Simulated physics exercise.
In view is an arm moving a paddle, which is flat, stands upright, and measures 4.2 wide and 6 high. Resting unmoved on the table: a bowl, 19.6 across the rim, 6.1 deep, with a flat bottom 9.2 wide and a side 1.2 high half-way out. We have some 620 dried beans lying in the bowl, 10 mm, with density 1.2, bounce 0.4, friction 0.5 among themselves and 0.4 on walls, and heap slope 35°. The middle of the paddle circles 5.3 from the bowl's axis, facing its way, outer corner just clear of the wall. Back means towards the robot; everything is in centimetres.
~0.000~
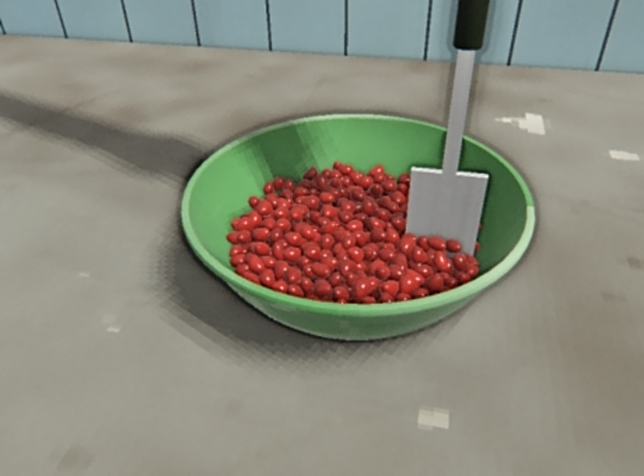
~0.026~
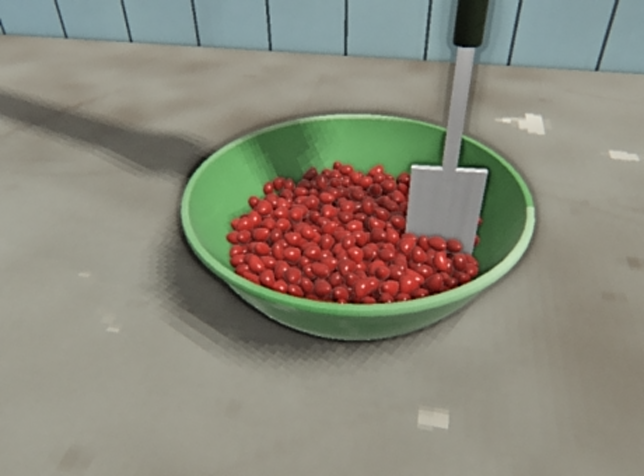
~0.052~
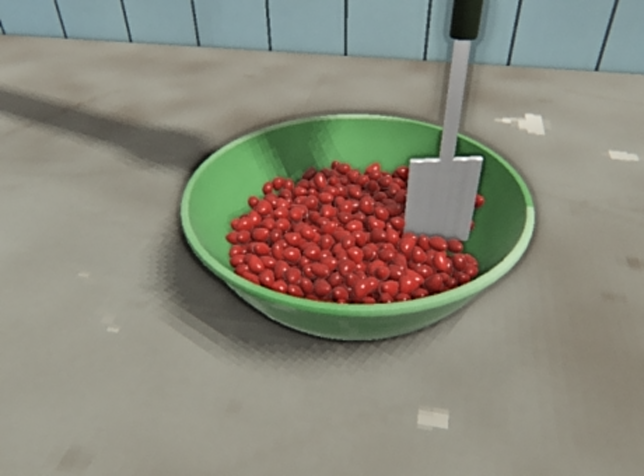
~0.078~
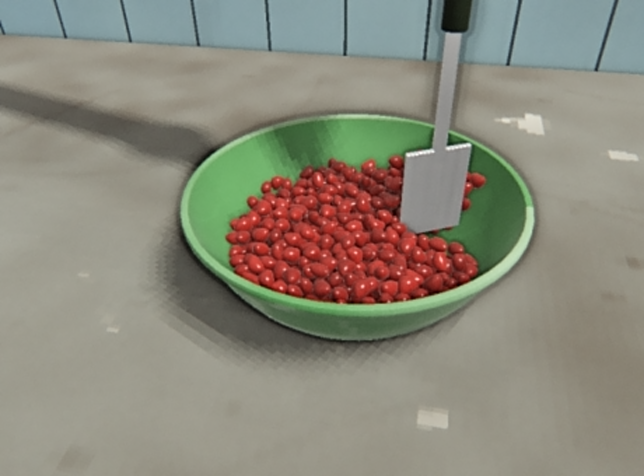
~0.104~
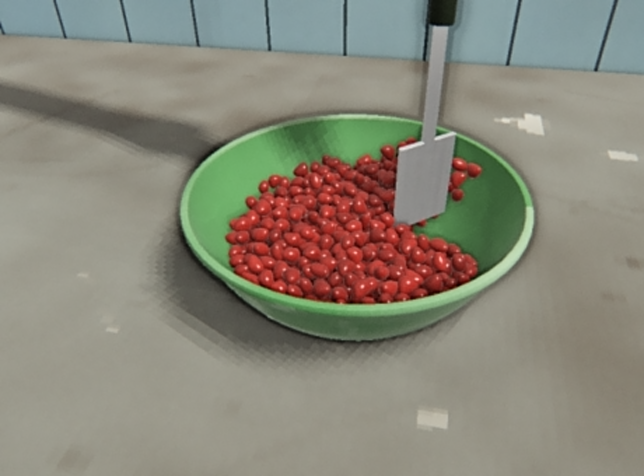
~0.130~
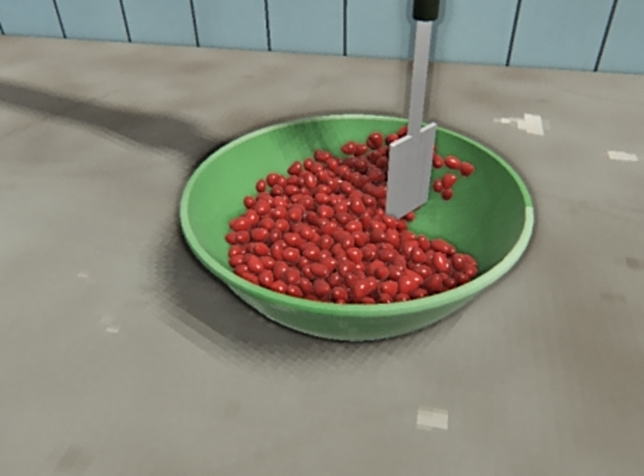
Flat grey paddle sweeping leftward and back through red beans in a green bowl, pushing some up along the far side.
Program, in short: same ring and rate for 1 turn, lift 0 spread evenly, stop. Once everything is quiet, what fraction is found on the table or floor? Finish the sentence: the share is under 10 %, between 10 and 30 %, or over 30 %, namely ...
The share is between 10 and 30 %.
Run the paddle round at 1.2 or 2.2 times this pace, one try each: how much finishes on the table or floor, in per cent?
It would be about 20 and 45 percent respectively.
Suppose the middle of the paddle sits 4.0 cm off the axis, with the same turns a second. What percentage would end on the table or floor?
Near 5 %.
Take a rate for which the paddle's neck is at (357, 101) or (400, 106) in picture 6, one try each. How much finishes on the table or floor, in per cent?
Well, about 35 percent the first time and about 20 percent the second.
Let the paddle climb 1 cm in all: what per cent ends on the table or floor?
Estimate: Close to 10 %.
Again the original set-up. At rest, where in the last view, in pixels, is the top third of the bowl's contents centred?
Centre of top third: Approx. (428, 185).
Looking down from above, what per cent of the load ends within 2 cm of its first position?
Something close to 10 percent, I'd say.
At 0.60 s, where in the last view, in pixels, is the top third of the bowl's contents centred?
Somewhere around (436, 255), I think.
By 0.36 s, 173° round, highest piece 9 above the table; 596 in the bowl, 6 on the table or floor, 21 in flight or on the tool.
By 0.60 s, 291° round, highest piece 8 above the table; 548 in the bowl, 65 on the table or floor, 10 in flight or on the tool.
By 0.91 s, 0° round, highest piece 7 above the table; 518 in the bowl, 104 on the table or floor, 1 in flight or on the tool.
By 1.61 s, 0° round, highest piece 7 above the table; 518 in the bowl, 105 on the table or floor.
Final count, 518 in the bowl, 105 on the table or floor. That is 17 % on the table or floor.
